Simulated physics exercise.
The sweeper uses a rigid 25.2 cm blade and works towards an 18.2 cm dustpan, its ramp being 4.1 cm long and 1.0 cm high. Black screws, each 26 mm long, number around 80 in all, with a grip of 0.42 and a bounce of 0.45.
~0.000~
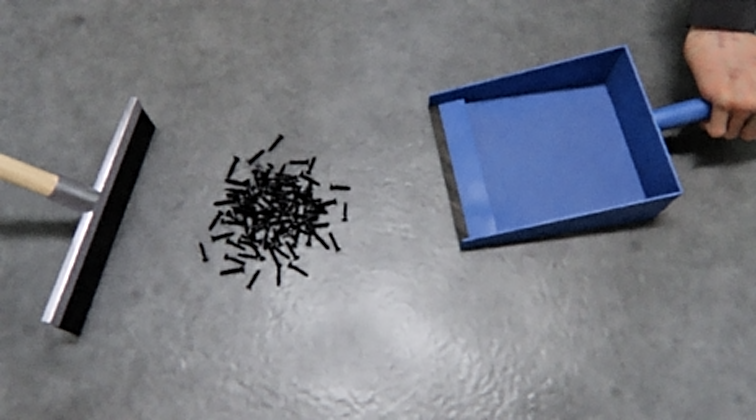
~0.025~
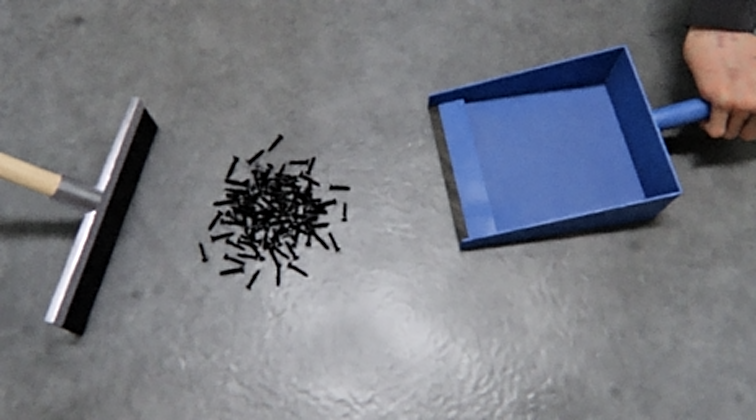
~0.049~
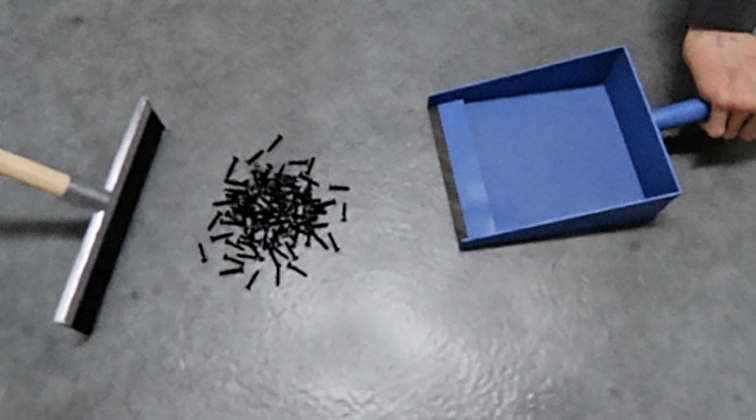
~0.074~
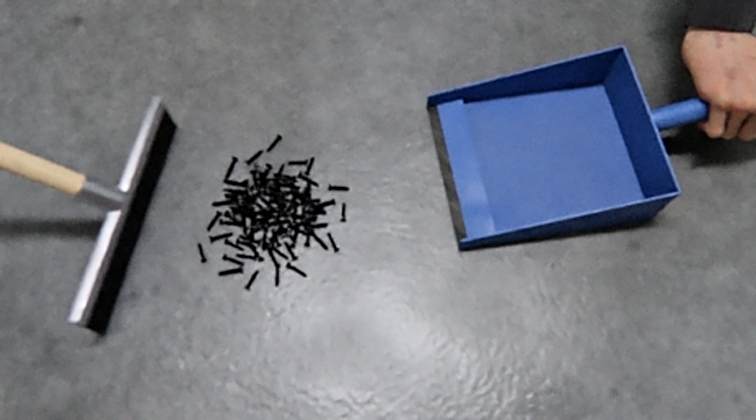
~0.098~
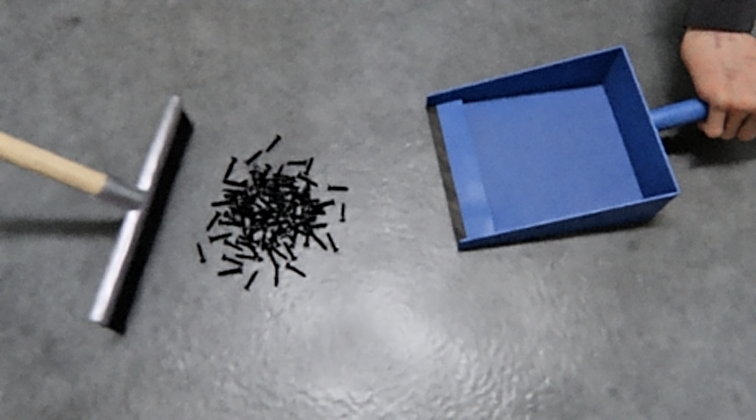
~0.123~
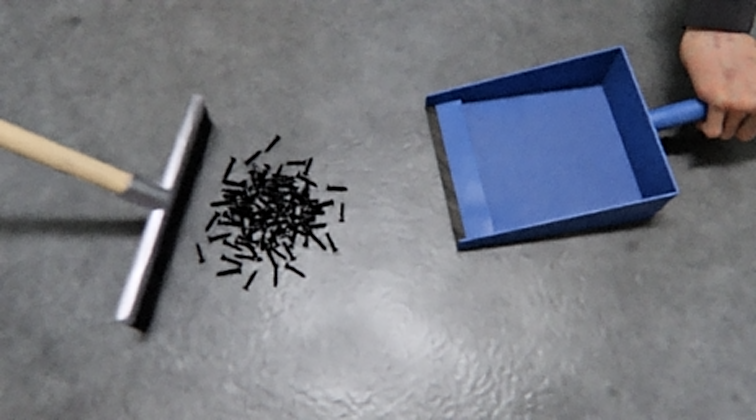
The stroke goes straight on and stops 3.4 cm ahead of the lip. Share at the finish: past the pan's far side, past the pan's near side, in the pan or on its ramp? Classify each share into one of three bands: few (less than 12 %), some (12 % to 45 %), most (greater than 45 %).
Classification: Past the pan's far side - few, past the pan's near side - some, in the pan or on its ramp - some.
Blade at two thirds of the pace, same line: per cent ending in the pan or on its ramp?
Then some 5 in a hundred.
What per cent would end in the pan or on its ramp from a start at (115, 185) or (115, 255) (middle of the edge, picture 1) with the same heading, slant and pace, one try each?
Around 20 percent, then around 30 percent.
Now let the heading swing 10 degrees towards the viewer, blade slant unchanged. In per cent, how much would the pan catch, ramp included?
That would give about 20 percent.
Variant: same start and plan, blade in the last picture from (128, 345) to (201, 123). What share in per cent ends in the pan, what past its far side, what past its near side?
Pan 25; far 0; near 50.
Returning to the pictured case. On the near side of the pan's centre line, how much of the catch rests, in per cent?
Share: Approx. 70 %.
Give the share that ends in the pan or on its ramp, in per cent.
Something like 20 percent.
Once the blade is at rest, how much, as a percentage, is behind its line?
About 0 per cent.
Then, at 0.25 s, middle of the blade 17 cm from the lip; 0 % over the lip, far side 0 %, near side 5 %.
After 0.33 s, middle of the blade 10 cm from the lip; 0 % over the lip, far side 0 %, near side 20 %.
Then, at 0.54 s, middle of the blade 8 cm from the lip; 20 % over the lip, far side 0 %, near side 35 %.
By 1.5 s all is still; far side 0 %, near side 35 %, pan 20 %, in front of the lip or behind the blade 45 %.
